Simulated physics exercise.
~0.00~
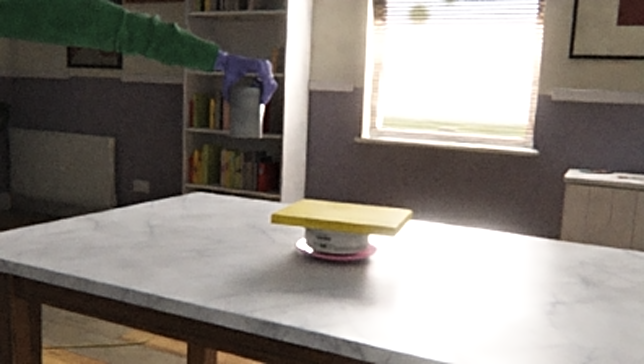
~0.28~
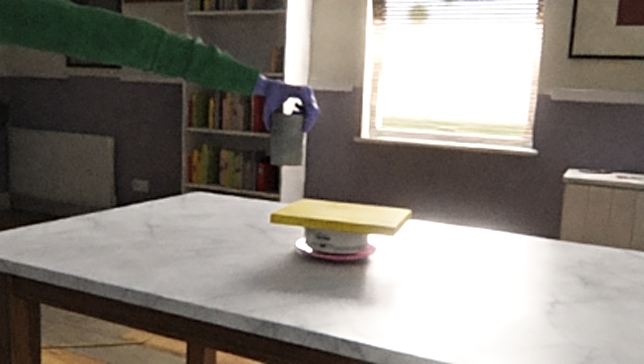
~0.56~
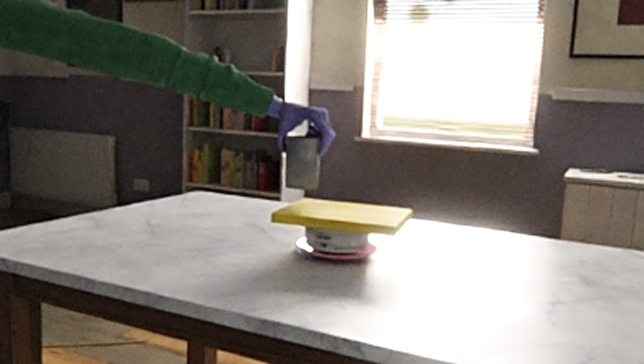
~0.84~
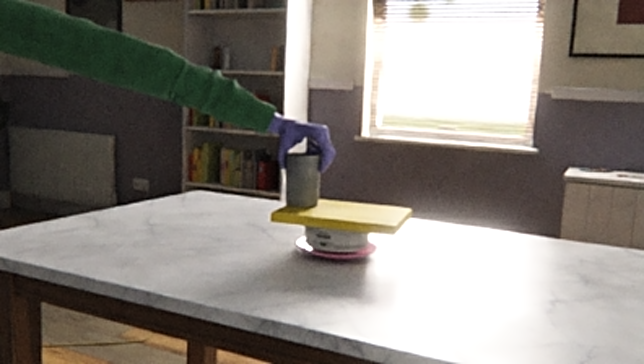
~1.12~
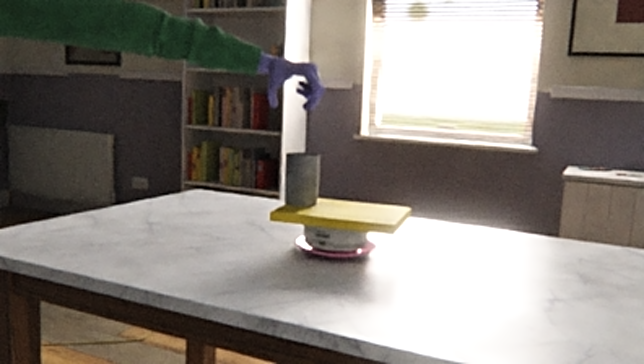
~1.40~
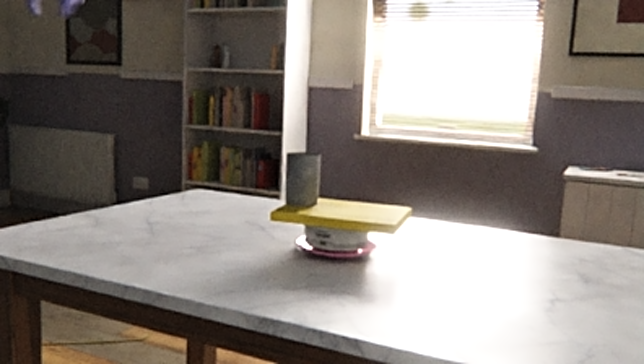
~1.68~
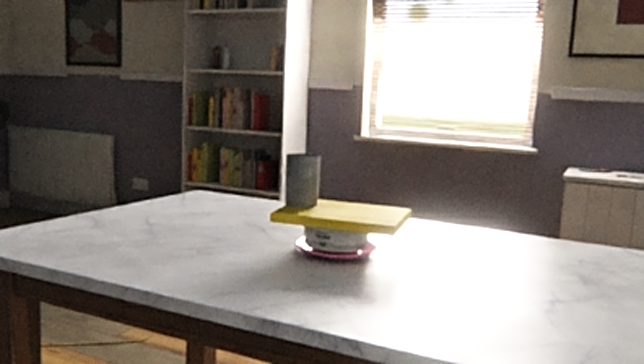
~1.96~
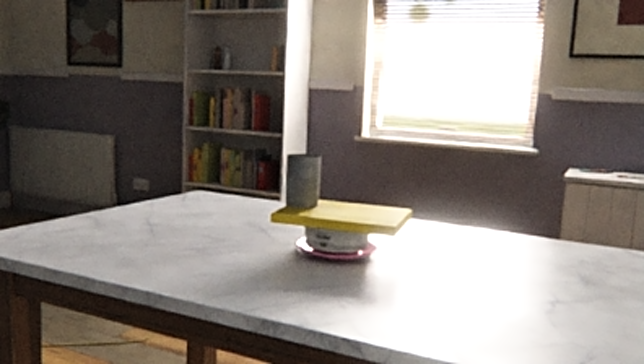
On a marble-topped table in a dim room, a purple-gloved hand lowered a grey cup onto the left end of a yellow board resting on a white tub and pink plate, then let go and withdrew, and the stack stayed standing.
